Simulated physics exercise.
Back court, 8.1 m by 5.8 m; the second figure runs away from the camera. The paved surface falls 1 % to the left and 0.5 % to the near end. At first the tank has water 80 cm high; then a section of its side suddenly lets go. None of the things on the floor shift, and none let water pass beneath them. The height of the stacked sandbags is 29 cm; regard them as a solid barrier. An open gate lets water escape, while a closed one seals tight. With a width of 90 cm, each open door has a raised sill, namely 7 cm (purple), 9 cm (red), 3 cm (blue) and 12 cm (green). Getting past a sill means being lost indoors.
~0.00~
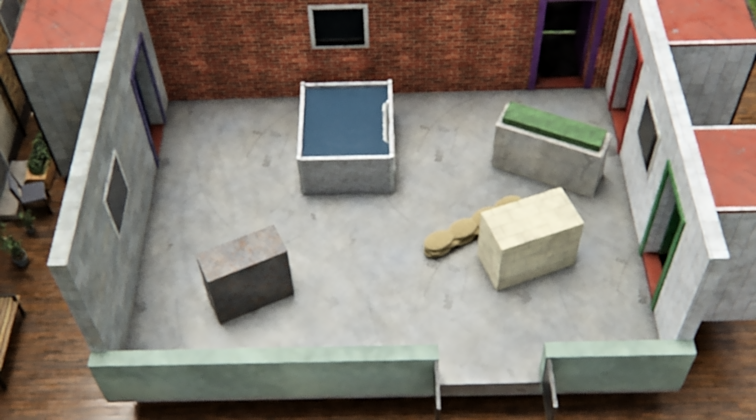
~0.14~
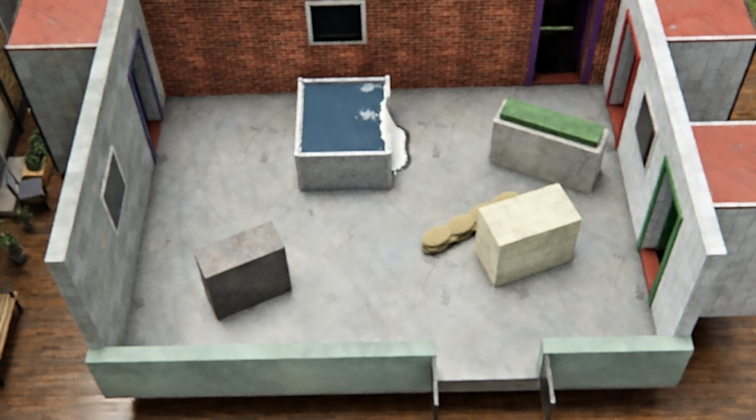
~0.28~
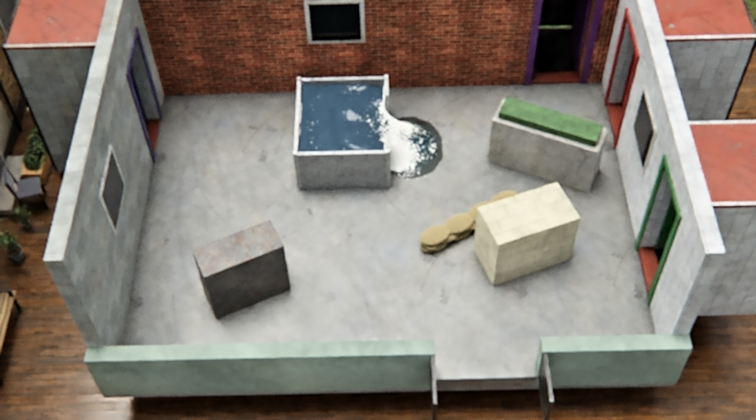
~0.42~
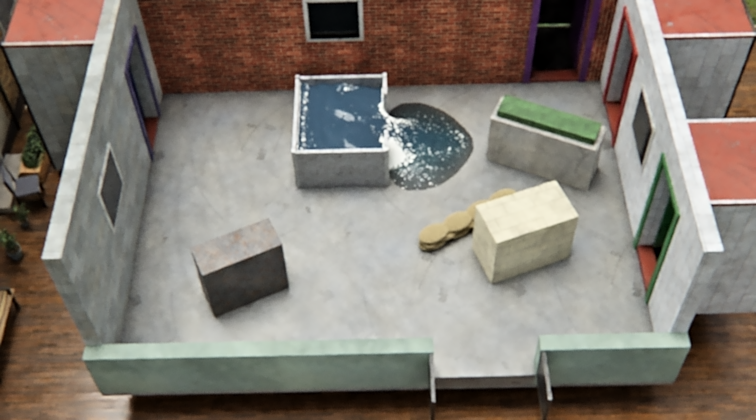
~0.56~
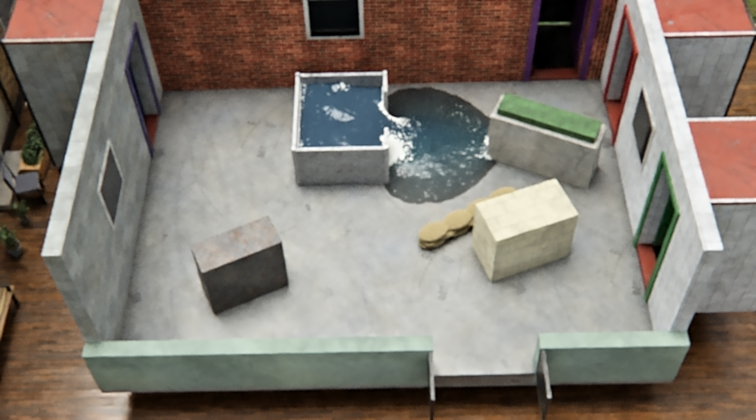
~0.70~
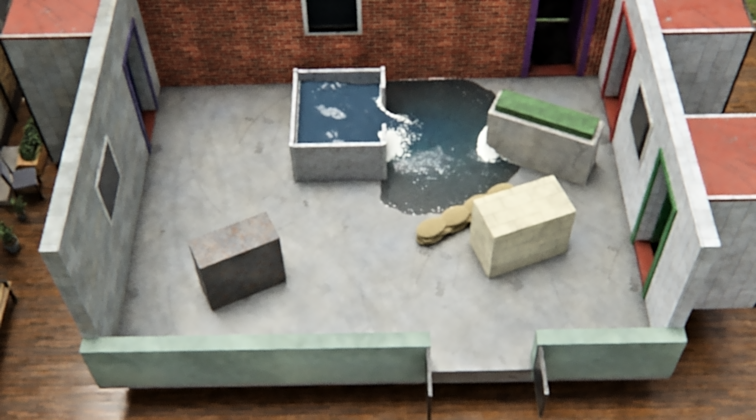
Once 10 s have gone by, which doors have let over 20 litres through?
Taking each door: The purple door has let over 20 litres through; the red door has let over 20 litres through; the blue door has not let over 20 litres through; the green door has not let over 20 litres through.
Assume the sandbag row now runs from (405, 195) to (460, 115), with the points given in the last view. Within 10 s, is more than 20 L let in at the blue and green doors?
Against the limit, the blue door goes beyond it and the green door stays within it.
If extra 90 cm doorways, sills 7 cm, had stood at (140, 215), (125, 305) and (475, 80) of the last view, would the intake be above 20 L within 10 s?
Check each in turn: The first fails, the second fails, the third succeeds.
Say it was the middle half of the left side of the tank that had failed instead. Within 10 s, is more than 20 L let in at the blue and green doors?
At blue the amount is higher than the mark, while at green it is beneath the mark.
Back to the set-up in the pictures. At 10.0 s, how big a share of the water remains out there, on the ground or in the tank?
Around 86 per cent of the water.
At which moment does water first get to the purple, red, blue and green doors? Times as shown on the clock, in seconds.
Door times: Purple 1.1 s / red 1.1 s / blue 9.0 s / green 1.8 s.
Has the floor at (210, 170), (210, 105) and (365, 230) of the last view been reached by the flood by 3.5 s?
Untouched, untouched, submerged.
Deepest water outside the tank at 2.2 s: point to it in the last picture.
Near (593, 81).
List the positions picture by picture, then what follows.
The first frame shows still water, 80 cm deep, in the tank at (346, 123).
In the second frame, the front is at (398, 129), 0.5 m from the gap at (387, 139); 0.2 m2 of floor is under water; 80 cm left at the back of the tank.
In the third frame, water pours out at (386, 138) and has run 0.9 m, to (435, 135); typically 13 cm deep outside, 77 cm at the tank's back.
In the fourth frame, the front is at (468, 140), 1.5 m from the gap at (384, 136); 2.0 m2 of floor is under water; 69 cm left at the back of the tank.
In the fifth frame, water pours out at (385, 135) and has run 2.0 m, to a hidden place; typically 6 cm deep outside, 68 cm at the tank's back.
In the sixth frame, the front is at a hidden place, 2.6 m from the gap at (382, 131); 5.3 m2 of floor is under water; 66 cm left at the back of the tank.
After 1.4 s water covers 20 % of the floor and is deepest (38 cm) near (387, 138); purple door 14 cm at the sill, 0 L in, red door 8 cm at the sill, 1 L in, blue door not reached, green door not reached.
After 2.2 s water covers 30 % of the floor and is deepest (39 cm) near (593, 81); purple door 15 cm at the sill, 28 L in, red door 16 cm at the sill, 9 L in, blue door not reached, green door 10 cm at the sill, 0 L in.
After 3.5 s water covers 40 % of the floor and is deepest (20 cm) near (583, 82); purple door 15 cm at the sill, 69 L in, red door 14 cm at the sill, 33 L in, blue door not reached, green door 11 cm at the sill, 0 L in.
After 6.0 s water covers 60 % of the floor and is deepest (16 cm) near (646, 341); purple door 11 cm at the sill, 117 L in, red door 10 cm at the sill, 57 L in, blue door not reached, green door 7 cm at the sill, 1 L in.
After 10.0 s water covers 85 % of the floor and is deepest (12 cm) near (114, 364); purple door 6 cm at the sill, 130 L in, red door 6 cm at the sill, 58 L in, blue door 5 cm at the sill, 0 L in, green door 4 cm at the sill, 1 L in.
